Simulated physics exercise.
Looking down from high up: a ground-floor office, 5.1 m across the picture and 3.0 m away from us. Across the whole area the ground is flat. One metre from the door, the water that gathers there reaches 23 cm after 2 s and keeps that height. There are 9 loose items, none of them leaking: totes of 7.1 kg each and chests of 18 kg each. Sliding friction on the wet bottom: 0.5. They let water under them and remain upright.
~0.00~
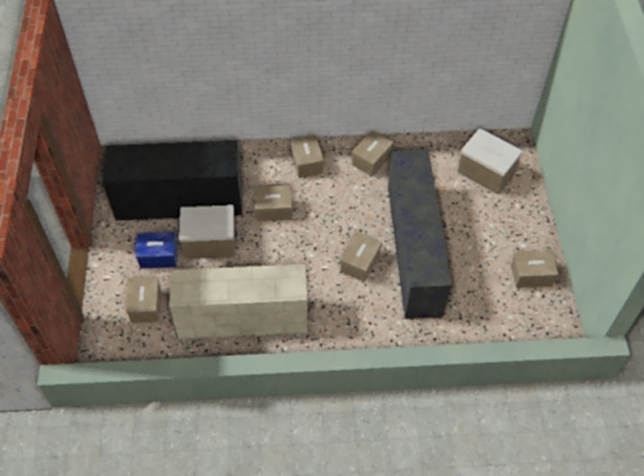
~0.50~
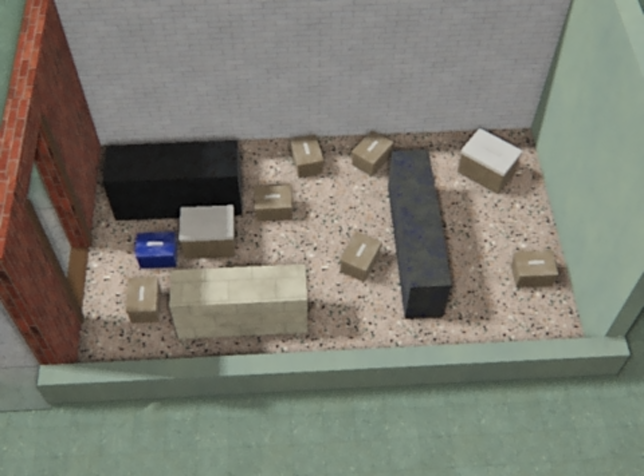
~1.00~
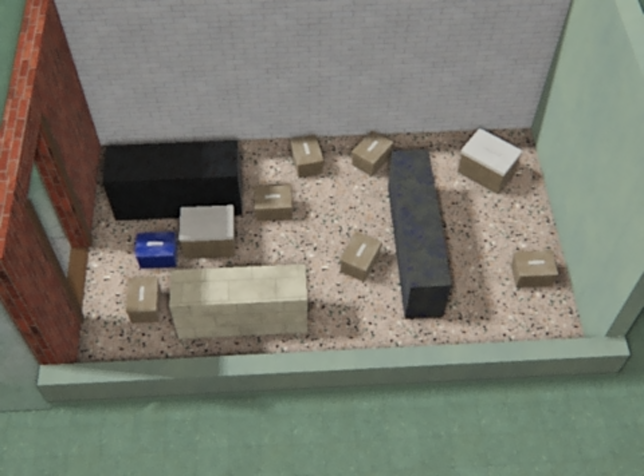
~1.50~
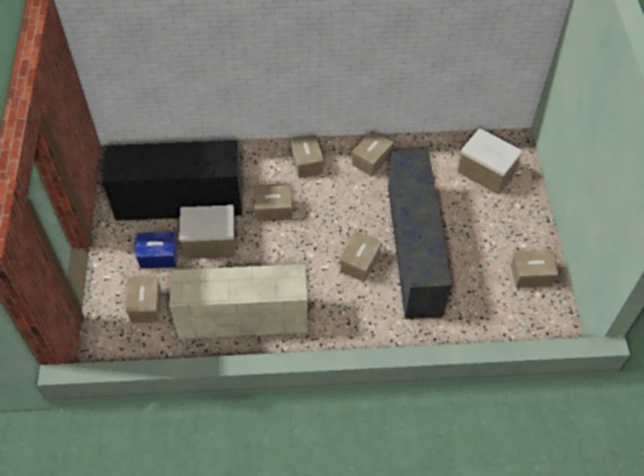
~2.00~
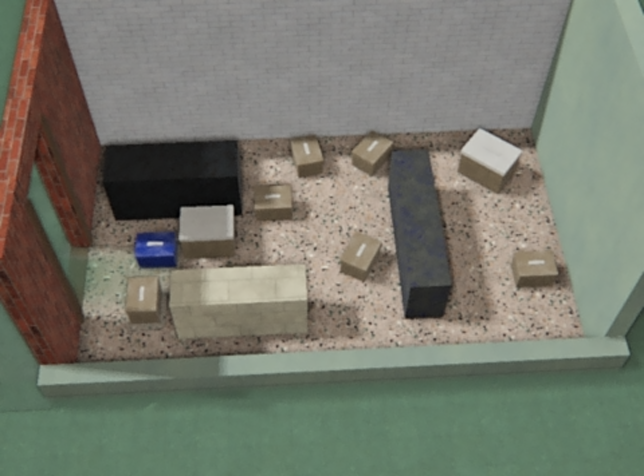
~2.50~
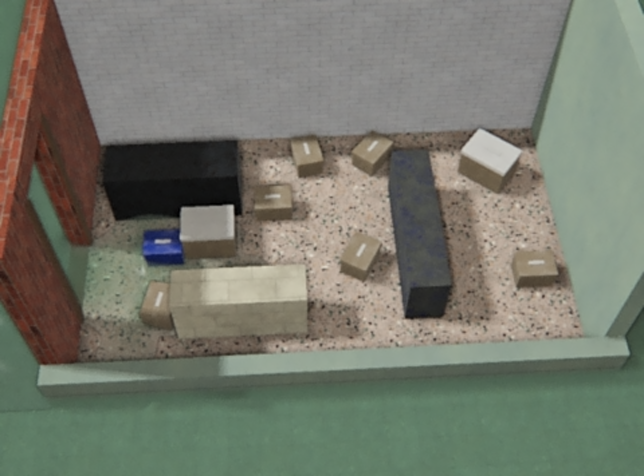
Greenish water spreads over the pale ground outside a ground-floor office with an open front, seen from high above by a camera that stays still. Inside, a black block, a pale grey-topped box and a small blue box sit left, a cream block in front, a long dark block right of centre, and brown boxes around them. Water then enters through the left doorway, nudging the blue box and a nearby brown one slightly right.
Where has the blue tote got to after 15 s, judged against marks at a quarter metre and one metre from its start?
Expect it to be pushed beyond a metre.
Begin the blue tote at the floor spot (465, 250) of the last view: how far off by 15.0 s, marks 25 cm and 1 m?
Answer: It inches along.
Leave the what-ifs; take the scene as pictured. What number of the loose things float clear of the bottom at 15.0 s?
I count 9.
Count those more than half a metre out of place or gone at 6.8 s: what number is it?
I get 4.
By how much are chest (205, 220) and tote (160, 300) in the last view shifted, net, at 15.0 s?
In that order: 140 cm, 200 cm.
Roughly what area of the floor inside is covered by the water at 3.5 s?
Roughly 5.0 m2.
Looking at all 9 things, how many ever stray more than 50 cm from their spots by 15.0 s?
The count comes to 9.
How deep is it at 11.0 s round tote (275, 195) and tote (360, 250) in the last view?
Close to 9 and 9 centimetres.
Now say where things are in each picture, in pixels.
In the first picture, the blue tote at (155, 244) rests on the ground; 0.0 m2 under water; 0 of 9 have shifted.
In the second picture, the blue tote at (155, 244), on the bottom; water covers 0.0 m2; 0 of 9 have shifted.
In the third picture, the blue tote at (155, 244) rests on the ground; water covers 0.0 m2; 0 of 9 have shifted.
In the fourth picture, the blue tote at (155, 244) rests on the ground; 0.0 m2 under water; 0 of 9 have shifted.
In the fifth picture, the blue tote at (155, 244), on the bottom; water covers 0.6 m2; 0 of 9 have shifted.
In the sixth picture, the blue tote at (163, 242), on the bottom, 8 cm from its start; water covers 1.9 m2; 2 of 9 have shifted.
After 3.5 s the blue tote is near (183, 232), 0.3 m from its start, afloat; 1 afloat.
After 6.8 s the blue tote is near (318, 194), 1.8 m from its start, afloat; 6 afloat.
After 11.0 s the blue tote is near (292, 172), 1.7 m from its start, afloat; 9 afloat.
After 15.0 s the blue tote is near (288, 169), 1.7 m from its start, afloat; 9 afloat.
